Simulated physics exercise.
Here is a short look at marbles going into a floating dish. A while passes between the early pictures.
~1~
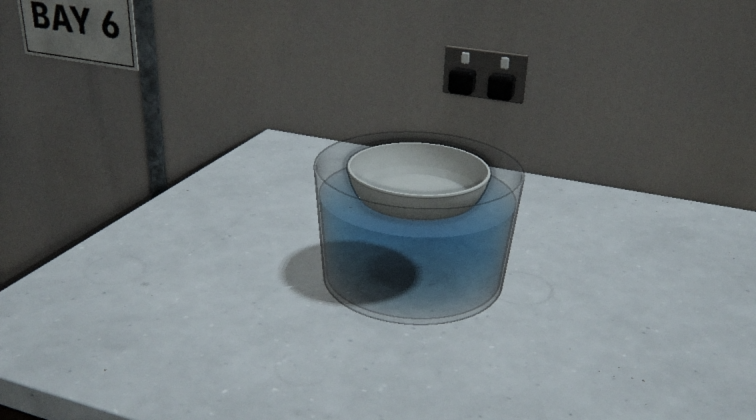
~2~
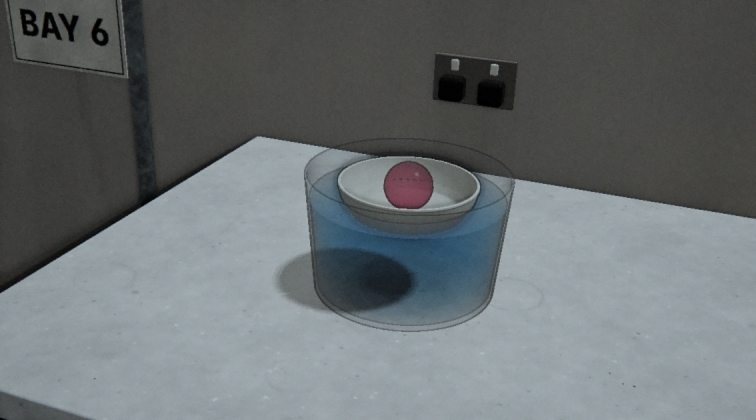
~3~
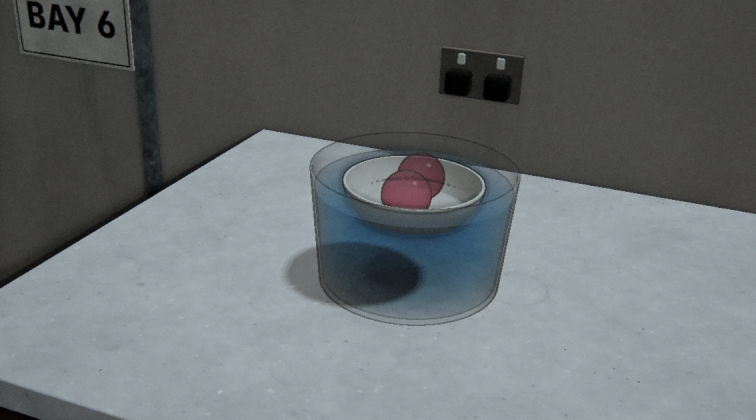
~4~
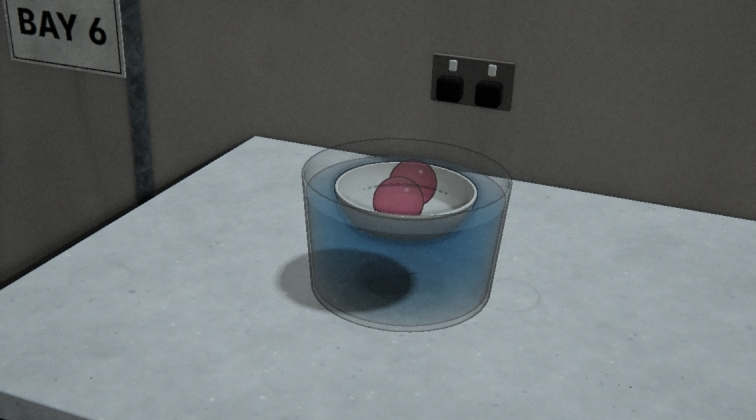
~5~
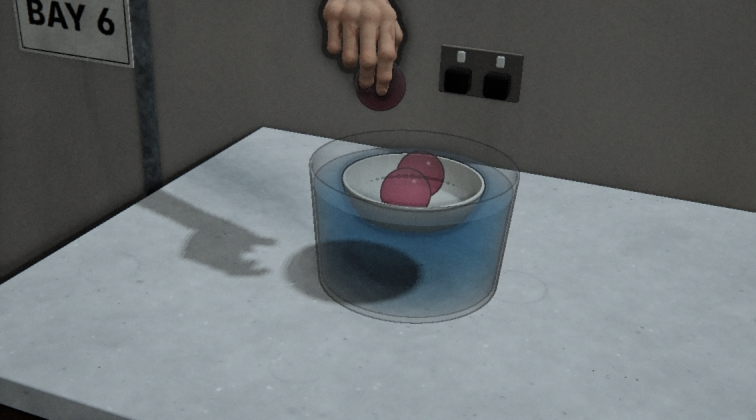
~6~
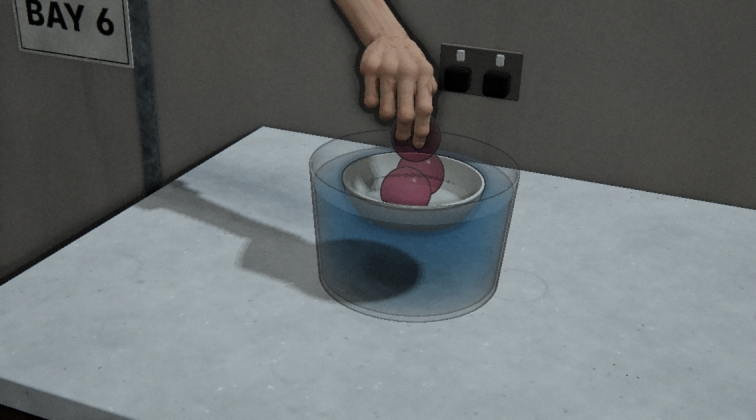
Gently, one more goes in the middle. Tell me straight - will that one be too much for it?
Yes, I think it's done for with that one.
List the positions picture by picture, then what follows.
Dish (419, 168) empty; most of its side above the surface, in the first picture.
Dish (409, 183) with one aboard; about half of its side above the surface, in the second picture.
Dish (414, 182) with two aboard; hardly any of its side above the surface, in the third picture.
Dish (406, 189) with two aboard; hardly any of its side above the surface, in the fourth picture.
Dish (413, 180) with two aboard; hardly any of its side above the surface; the next glass marble in the hand at (380, 86), in the fifth picture.
Dish (413, 179) with two aboard; hardly any of its side above the surface; the next glass marble in the hand at (416, 137), in the sixth picture.
Next, the glass marble is in and the dish dips.
After that, water pours in over its edge.
Finally, the dish lies on the bottom with its load.
